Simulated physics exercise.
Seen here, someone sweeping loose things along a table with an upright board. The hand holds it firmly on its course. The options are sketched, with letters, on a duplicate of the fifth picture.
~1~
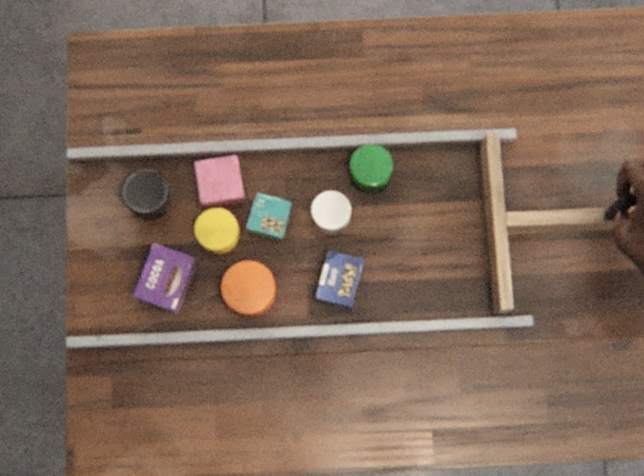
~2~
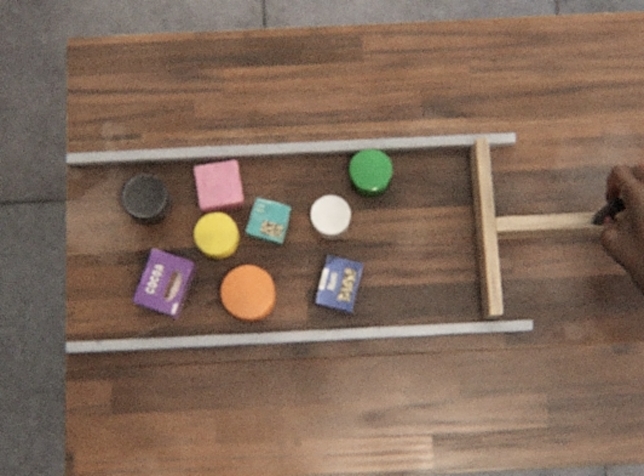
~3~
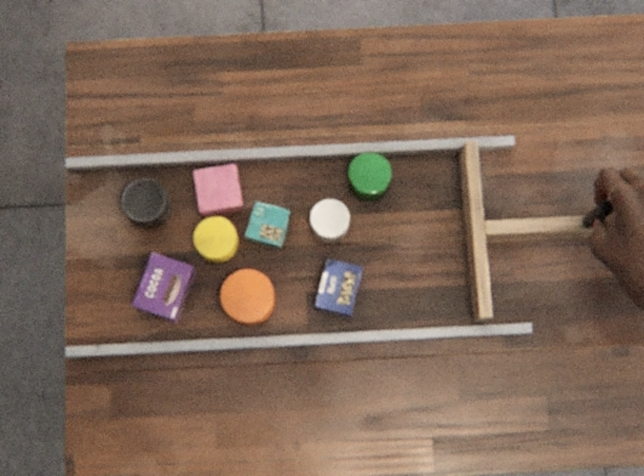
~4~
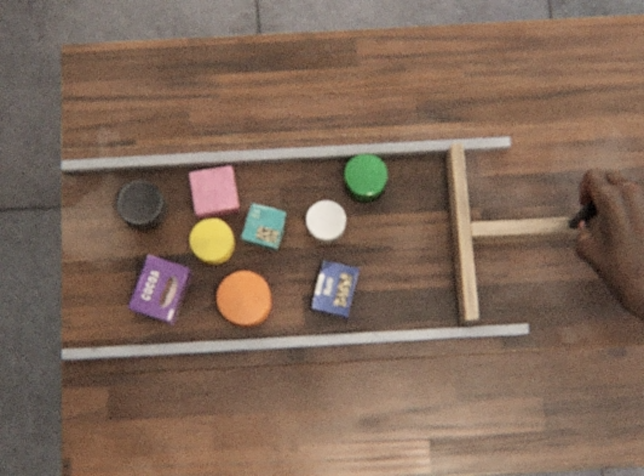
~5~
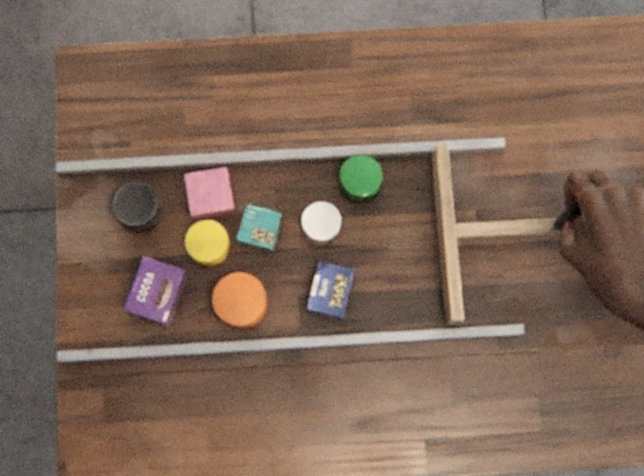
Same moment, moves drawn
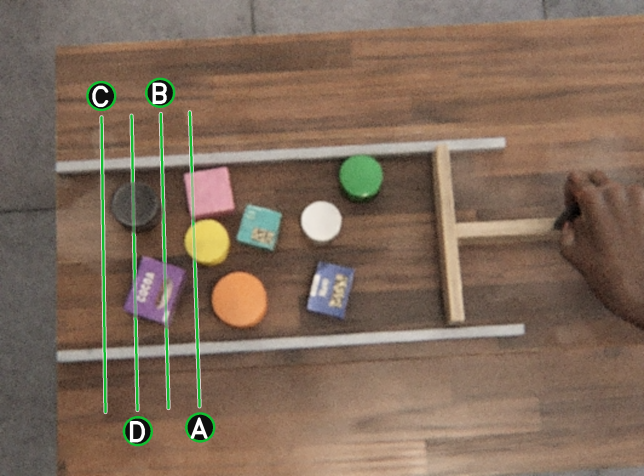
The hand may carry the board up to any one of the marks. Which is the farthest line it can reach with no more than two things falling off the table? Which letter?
B is the last line within the limit.
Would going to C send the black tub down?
Yes.
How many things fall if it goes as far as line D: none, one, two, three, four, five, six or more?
In all, three.
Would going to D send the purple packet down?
Yes.
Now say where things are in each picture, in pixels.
In the first frame, green pot (371, 170); turquoise packet (270, 218); pink block (220, 183).
In the second frame, board (489, 224); blue box (339, 285).
In the third frame, board (479, 228); white jar (329, 221).
In the fourth frame, board (464, 230); yellow tin (212, 242).
In the fifth frame, board (450, 231); green pot (360, 180); turquoise packet (260, 229); pink block (210, 195).
On the marked copy, A at (195, 255); B at (165, 256); C at (103, 260); D at (134, 258).
With B. Early on, board (346, 237); green pot (315, 183); blue box (323, 295).
Further on, board (243, 243); purple packet (129, 297); black tub (128, 207).
At the end, board (164, 247); black tub over the edge; purple packet over the edge; two fallen.
As for the rest, A is within the limit but short; C drops six; D drops three.
